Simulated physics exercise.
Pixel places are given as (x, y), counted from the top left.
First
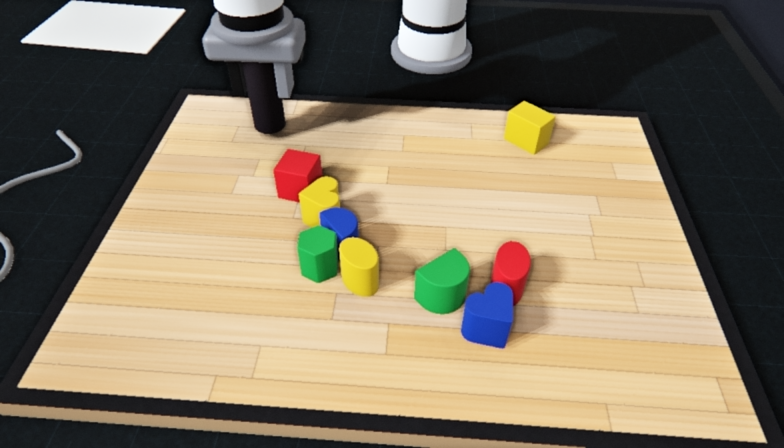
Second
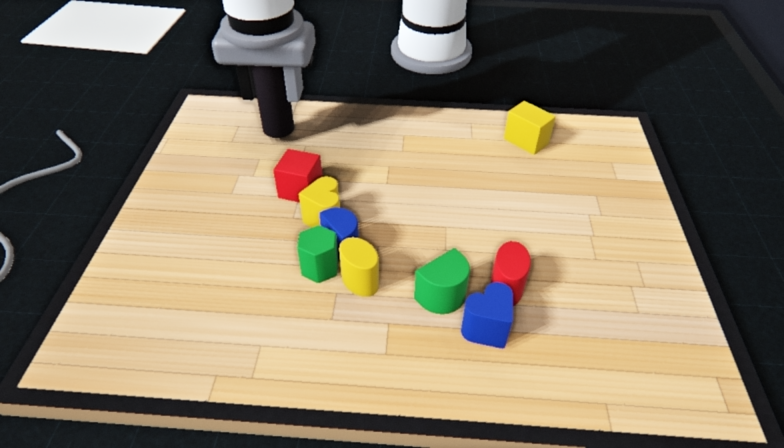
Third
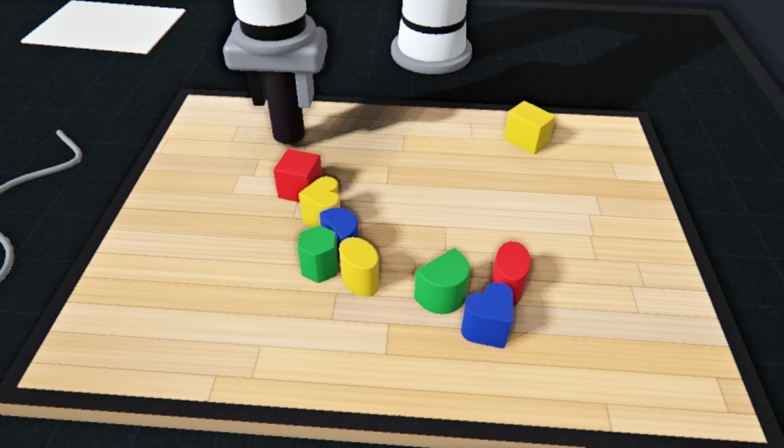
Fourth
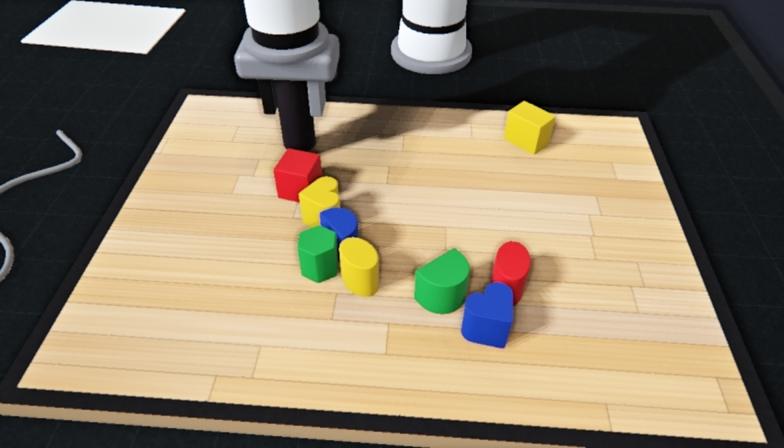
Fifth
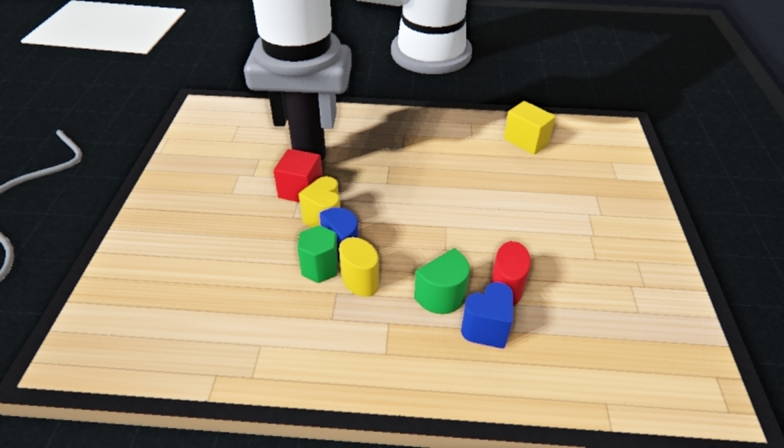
The clip shows a robot arm with a dark rod above a wooden board of red, yellow, blue and green blocks, moving slightly right and toward the viewer, close behind the red block, while the blocks stay still.
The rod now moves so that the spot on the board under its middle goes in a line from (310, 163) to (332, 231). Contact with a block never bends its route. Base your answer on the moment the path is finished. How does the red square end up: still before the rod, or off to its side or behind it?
Slipped off.
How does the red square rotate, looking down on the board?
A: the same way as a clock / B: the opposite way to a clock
The answer is A.
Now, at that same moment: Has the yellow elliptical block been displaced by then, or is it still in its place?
It travels a centimetre or more.
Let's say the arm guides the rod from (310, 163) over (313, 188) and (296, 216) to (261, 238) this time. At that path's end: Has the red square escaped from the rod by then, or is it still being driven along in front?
By then it is in front of the rod.
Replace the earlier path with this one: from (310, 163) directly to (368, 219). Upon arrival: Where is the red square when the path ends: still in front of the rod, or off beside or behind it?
The rod loses it on the way.
What follows on the original path. One third of the way, rod at (316, 177); red square at (294, 178), turned 20° clockwise.
Two thirds of the way, rod at (323, 199); red square at (284, 189), turned 35° clockwise; green hexagon at (314, 243), turned 15° clockwise; yellow heart block at (326, 205); blue D-shaped block at (346, 233); yellow elliptical block at (370, 264).
At the end, rod at (331, 224); red square at (283, 192), turned 50° clockwise; green hexagon at (309, 253), turned 45° clockwise; yellow heart block at (338, 232); blue D-shaped block at (354, 265); yellow elliptical block at (384, 288), turned 60° anticlockwise.
